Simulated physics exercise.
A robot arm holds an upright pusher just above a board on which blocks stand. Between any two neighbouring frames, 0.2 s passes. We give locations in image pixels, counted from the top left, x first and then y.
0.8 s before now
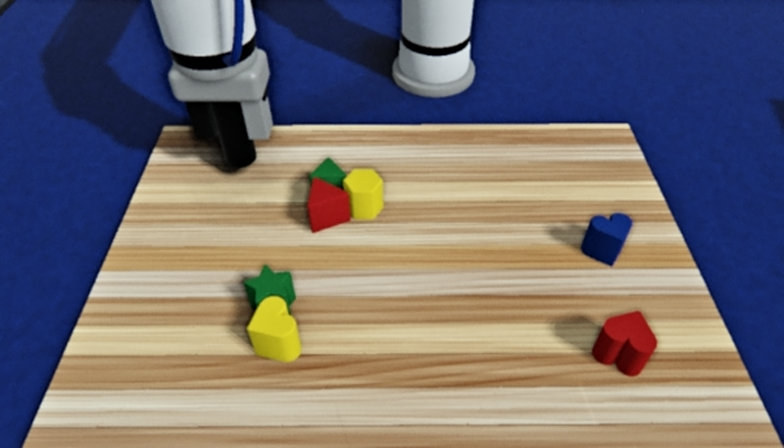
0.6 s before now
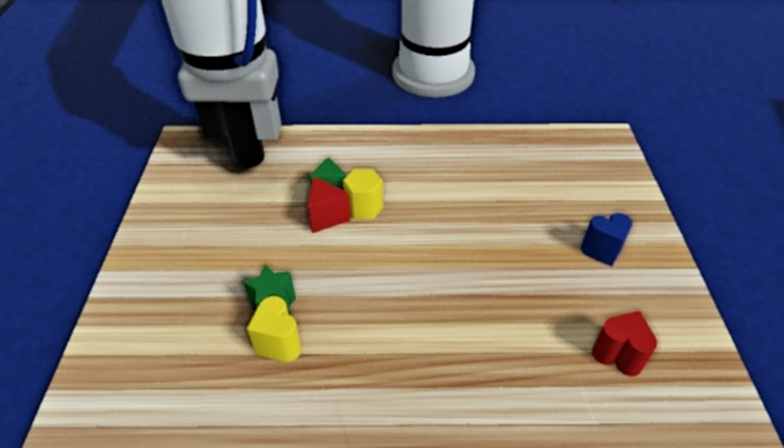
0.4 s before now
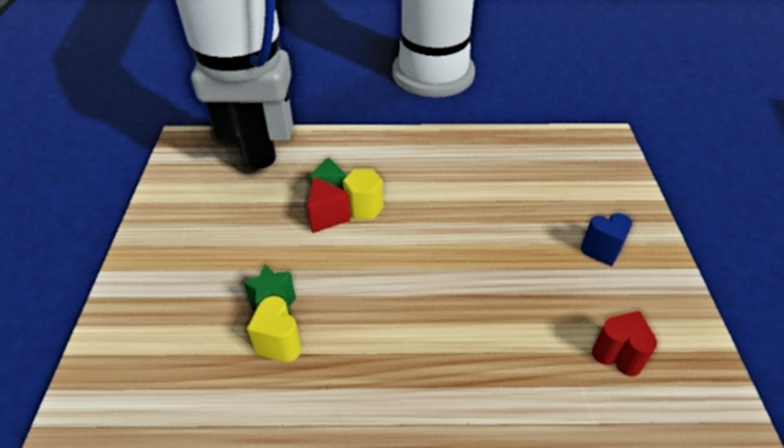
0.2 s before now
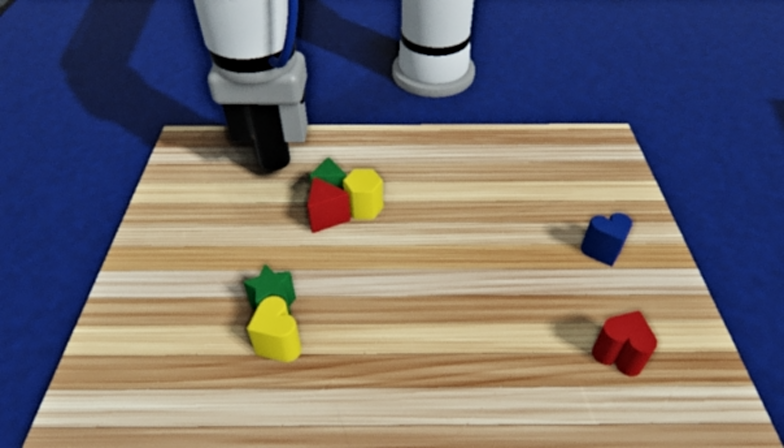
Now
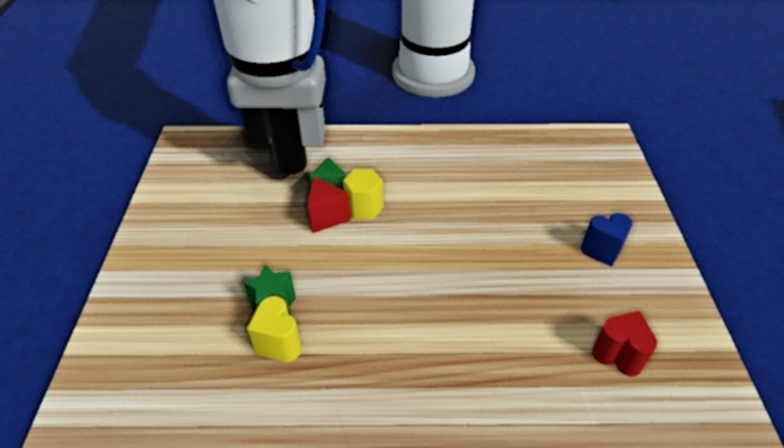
A robot arm slid its black tip steadily to the right along the back of a wooden board, nearing a cluster of red, green and yellow blocks, while all the blocks stayed still.
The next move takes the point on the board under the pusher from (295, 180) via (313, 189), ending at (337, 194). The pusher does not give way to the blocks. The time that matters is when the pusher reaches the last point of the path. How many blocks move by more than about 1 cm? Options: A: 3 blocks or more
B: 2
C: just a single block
B
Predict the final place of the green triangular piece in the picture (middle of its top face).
Expect it around (355, 181).
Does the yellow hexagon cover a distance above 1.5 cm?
Answer: Yes.
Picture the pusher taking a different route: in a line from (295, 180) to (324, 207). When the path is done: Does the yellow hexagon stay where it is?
No
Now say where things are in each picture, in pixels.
Lower end of the pusher at (242, 159), tops of blocks, red triangular piece at (324, 191), green triangular piece at (328, 168), yellow hexagon at (363, 180), in the first picture.
Pusher at (250, 160), blocks as before, in the second picture.
Pusher at (261, 160), blocks as before, in the third picture.
Pusher at (276, 162), blocks as before, in the fourth picture.
Pusher at (292, 166), red triangular piece at (324, 191), green triangular piece at (328, 168), yellow hexagon at (363, 180), in the fifth picture.
The first path, step by step. Halfway along, pusher at (312, 176); green triangular piece at (334, 171); yellow hexagon at (367, 182).
At the end, pusher at (335, 180); red triangular piece not moved; green triangular piece at (355, 181), turned 35° clockwise; yellow hexagon at (386, 190), turned 40° anticlockwise.
